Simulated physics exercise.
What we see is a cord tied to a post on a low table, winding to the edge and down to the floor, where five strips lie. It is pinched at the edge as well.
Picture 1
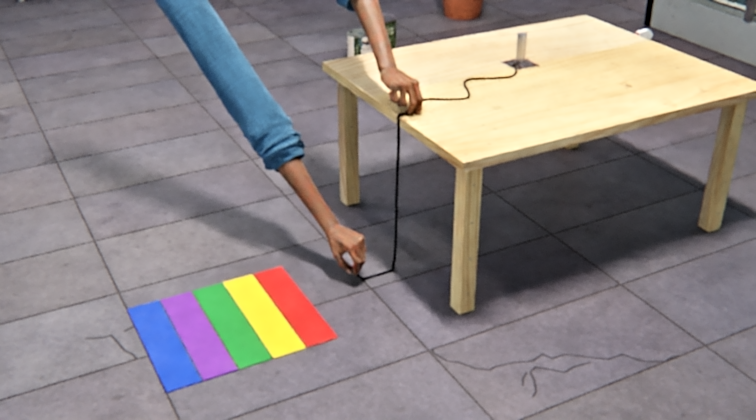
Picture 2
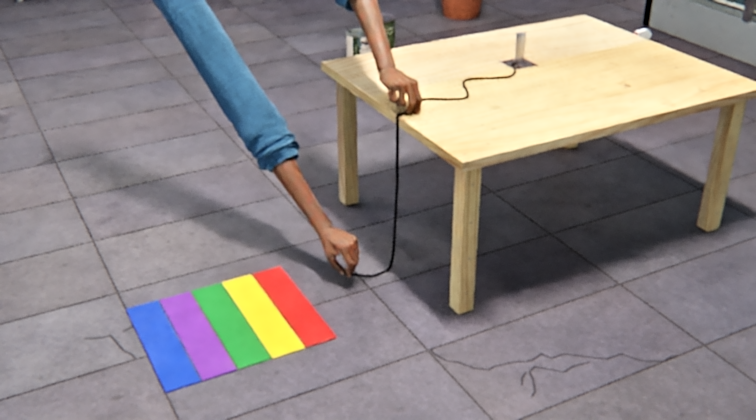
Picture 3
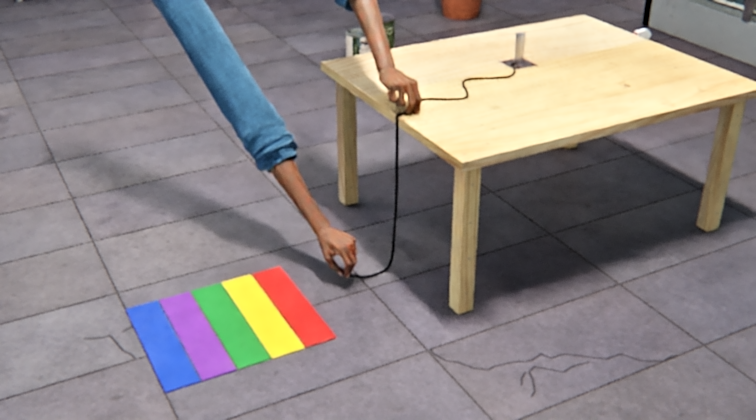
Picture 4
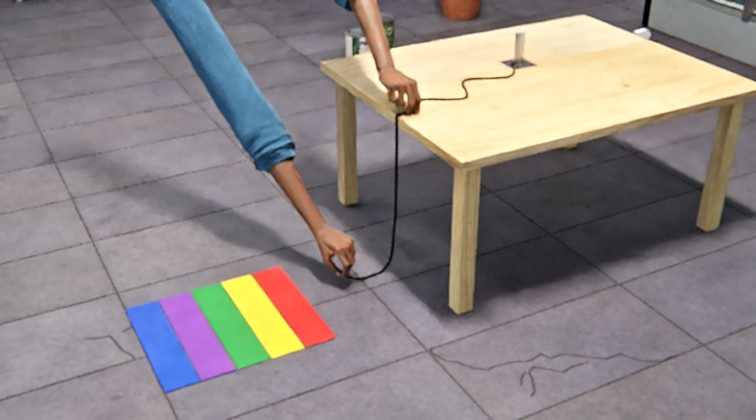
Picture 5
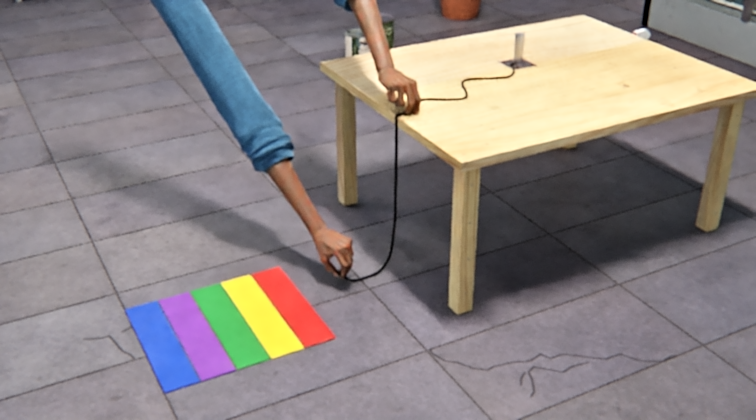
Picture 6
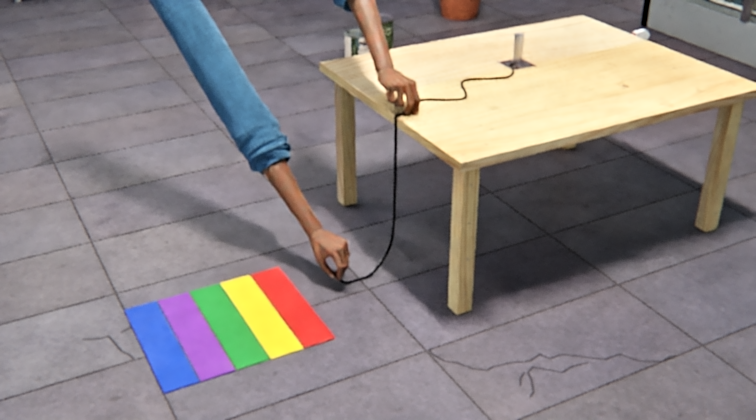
On a grey tiled floor, seen from above at an angle, a low pale wooden table stands at the right. A black cord winds from a small post on the tabletop to the edge, pinched there by one hand, and hangs to the floor near blue, purple, green, yellow and red strips. The other hand, below a blue sleeve, draws the cord's lower end slightly left while the view stays nearly still.
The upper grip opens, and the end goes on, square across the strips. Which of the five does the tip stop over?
The purple one.
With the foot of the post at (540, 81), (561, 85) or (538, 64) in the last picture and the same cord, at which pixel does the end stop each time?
Try by try, around (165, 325), (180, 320) and (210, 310).
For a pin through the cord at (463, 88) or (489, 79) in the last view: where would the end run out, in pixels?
About (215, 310) and (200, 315).
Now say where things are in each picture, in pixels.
End (353, 271); red (312, 328); yellow (280, 338); green (247, 348); purple (212, 359); blue (177, 370), in the first frame.
End (346, 273); cord through (513, 75) (464, 86) (431, 99) (398, 130) (397, 197) (393, 256), in the second frame.
End (344, 274), in the third frame.
End (342, 274); cord through (512, 75) (464, 86) (430, 99) (397, 130) (396, 197) (391, 256), in the fourth frame.
End (340, 275), in the fifth frame.
End (336, 276); cord through (511, 76) (463, 87) (429, 100) (396, 130) (394, 197) (385, 257), in the sixth frame.
Soon after, end near (240, 304); over green.
After that, end near (207, 314); over purple.
At the stop, end near (187, 319); over purple. It halts on the purple strip.
